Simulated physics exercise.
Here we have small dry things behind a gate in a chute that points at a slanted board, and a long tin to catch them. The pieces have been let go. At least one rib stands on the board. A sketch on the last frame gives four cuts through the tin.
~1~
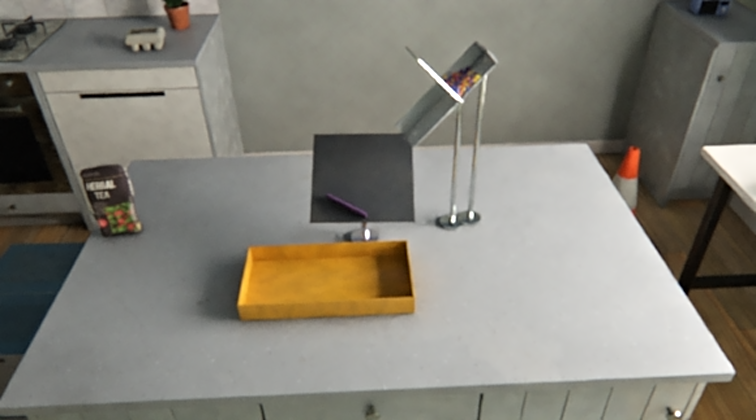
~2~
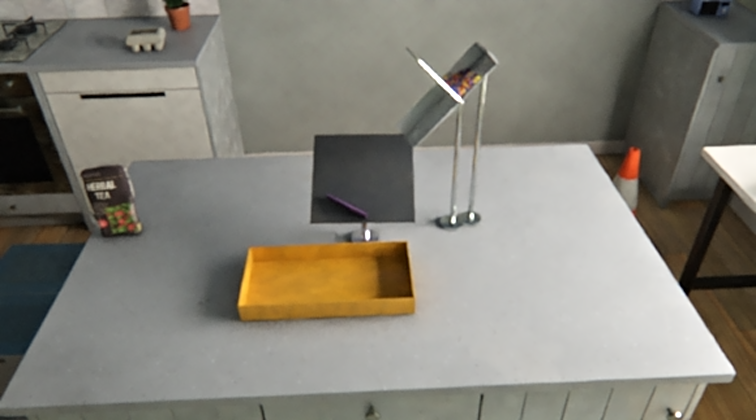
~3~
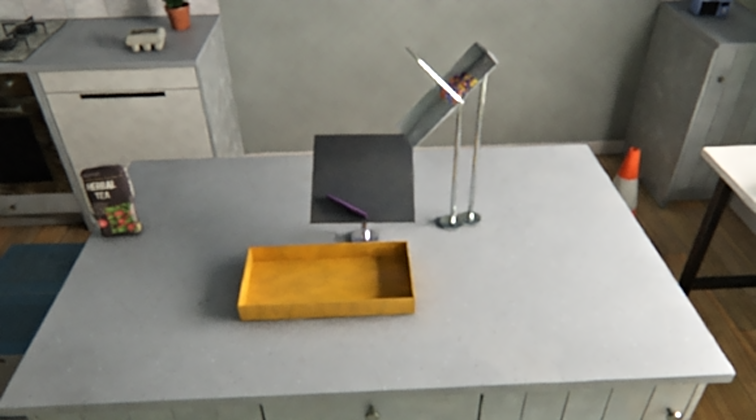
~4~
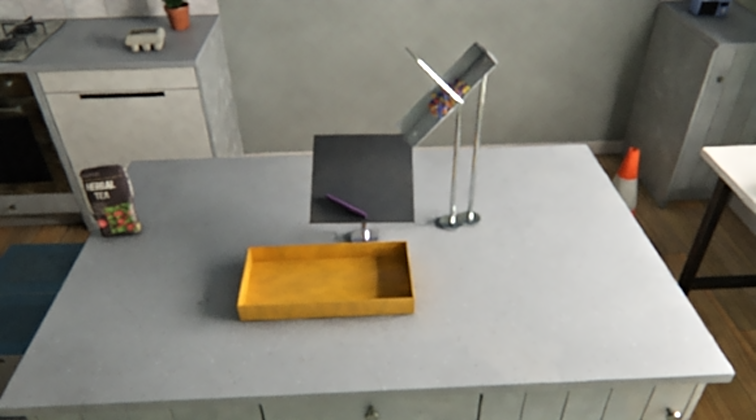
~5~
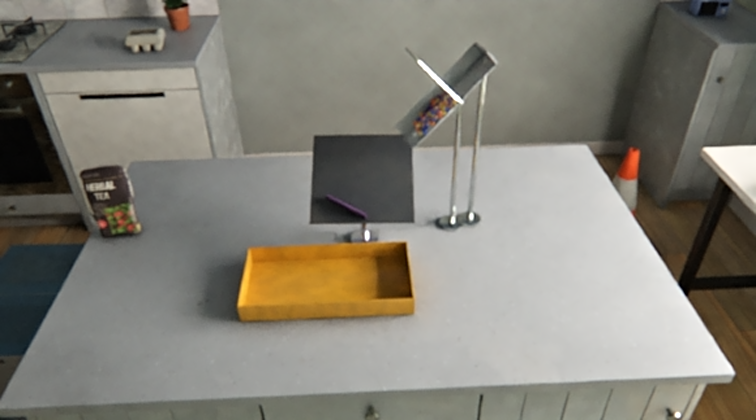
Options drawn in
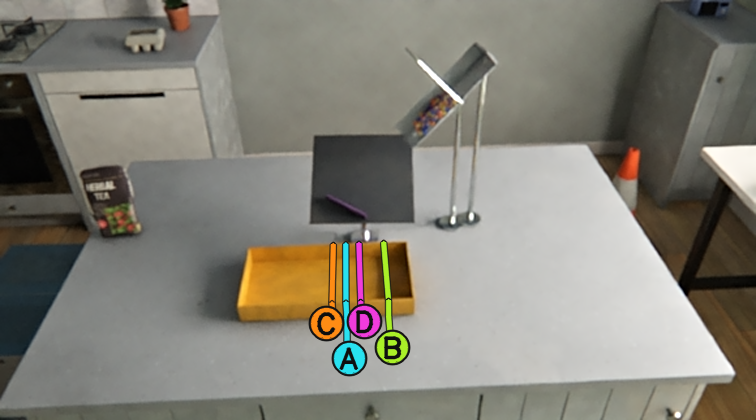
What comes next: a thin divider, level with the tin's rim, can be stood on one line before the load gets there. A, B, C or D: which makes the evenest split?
Take B.
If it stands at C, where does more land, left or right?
Right.
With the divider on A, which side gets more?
Right.
On the marked copy, line A crosses the front rim at (345, 302); line B crosses the front rim at (388, 300); line C crosses the front rim at (331, 302); line D crosses the front rim at (360, 301).
With A, of what is caught, about a quarter on the left of the divider, most on the right.
With B, of what is caught, about two thirds on the left of the divider, about a third on the right.
With C, of what is caught, about a quarter on the left of the divider, most on the right.
With D, of what is caught, about a quarter on the left of the divider, most on the right.
